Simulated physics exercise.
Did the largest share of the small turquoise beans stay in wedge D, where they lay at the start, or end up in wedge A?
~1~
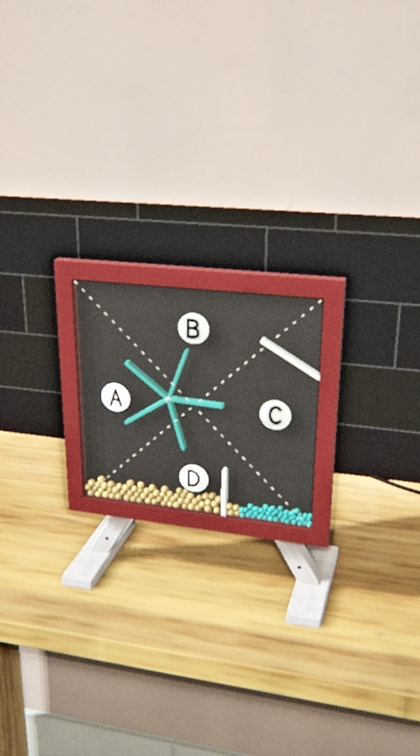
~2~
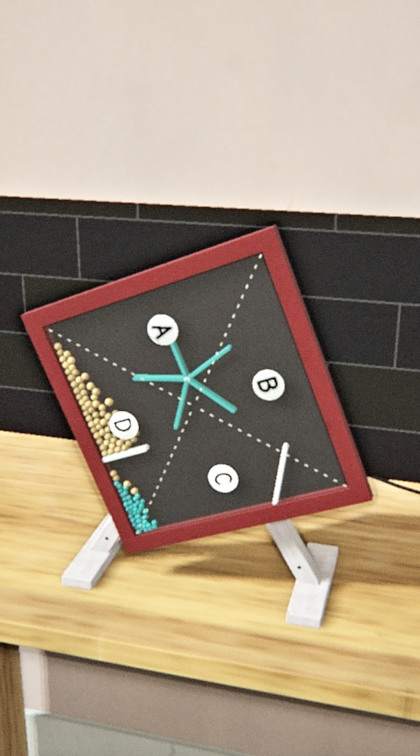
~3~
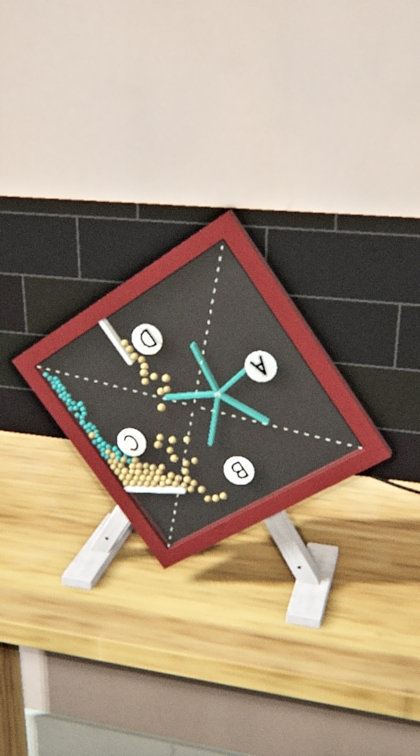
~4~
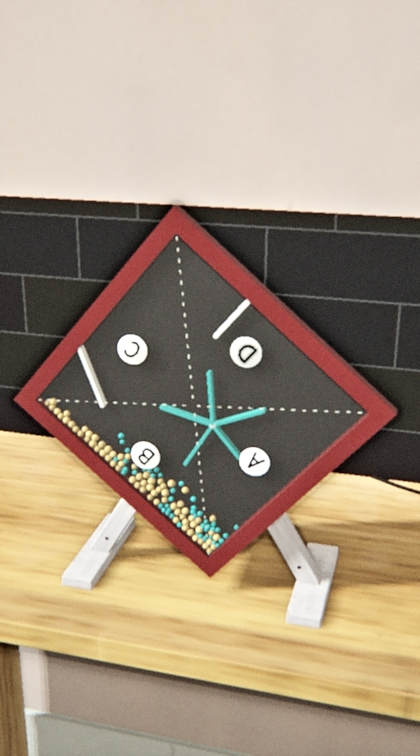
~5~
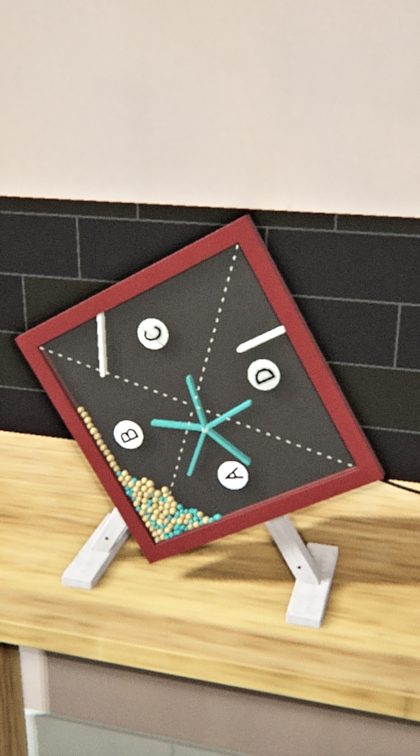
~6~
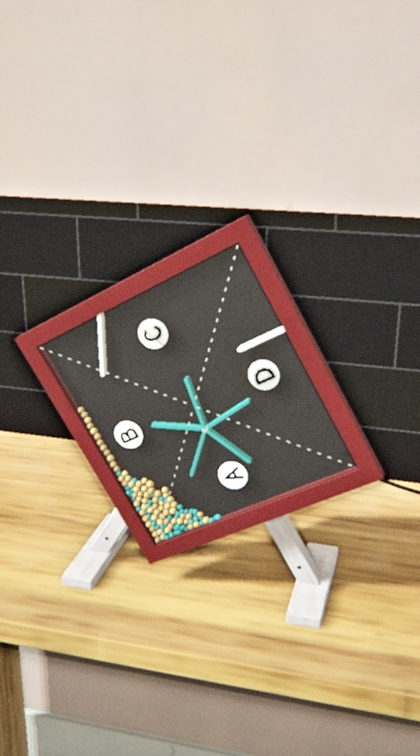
The largest share of the small turquoise beans ended up in wedge A. The rest of them settled in wedge B, and none stayed in D.
